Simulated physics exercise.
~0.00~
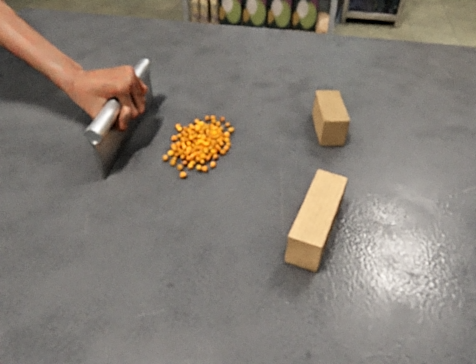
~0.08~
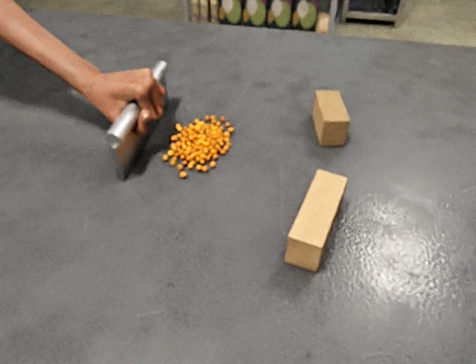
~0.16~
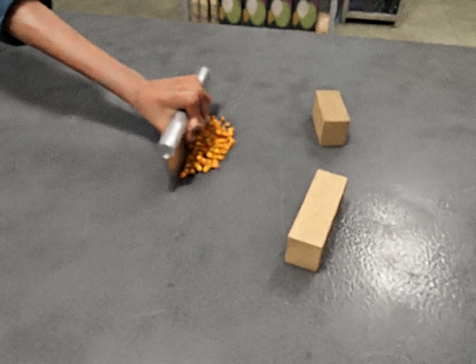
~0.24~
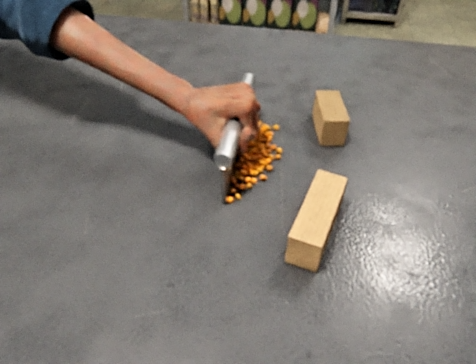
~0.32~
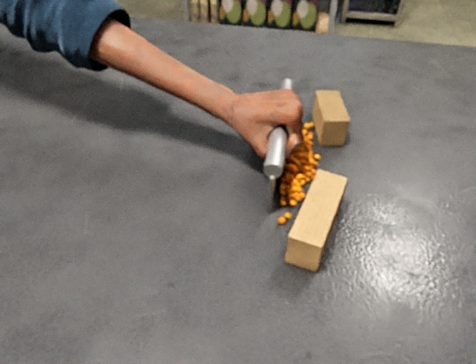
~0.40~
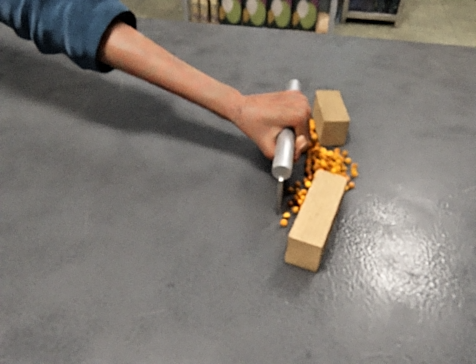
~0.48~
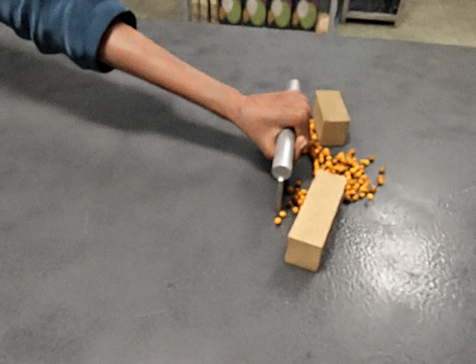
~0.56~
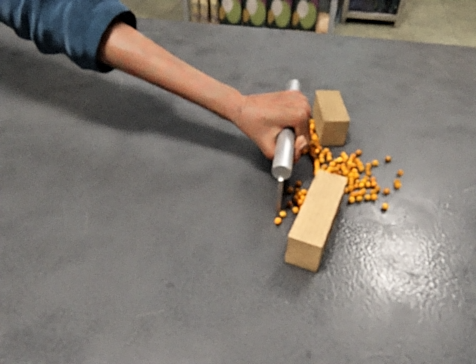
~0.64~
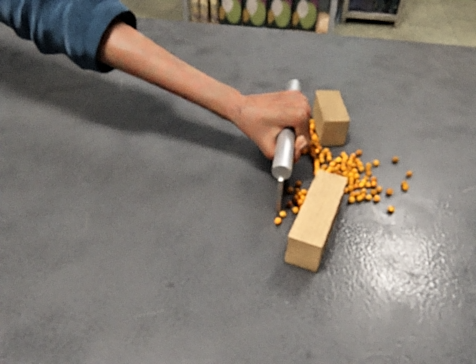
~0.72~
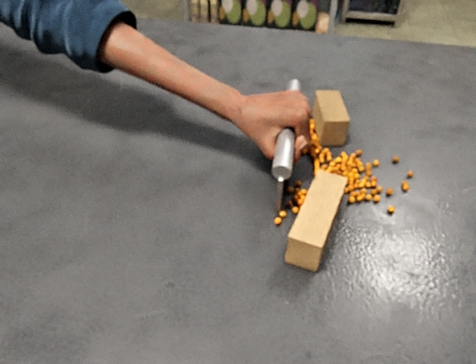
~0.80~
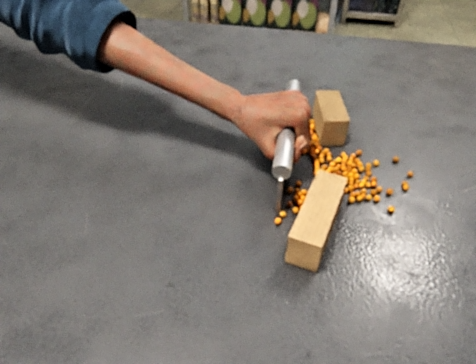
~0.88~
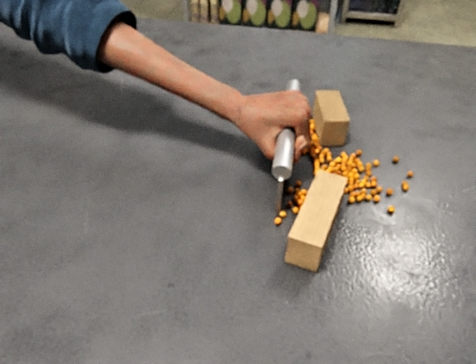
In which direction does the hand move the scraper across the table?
The hand moves the scraper to the right, toward the two blocks.
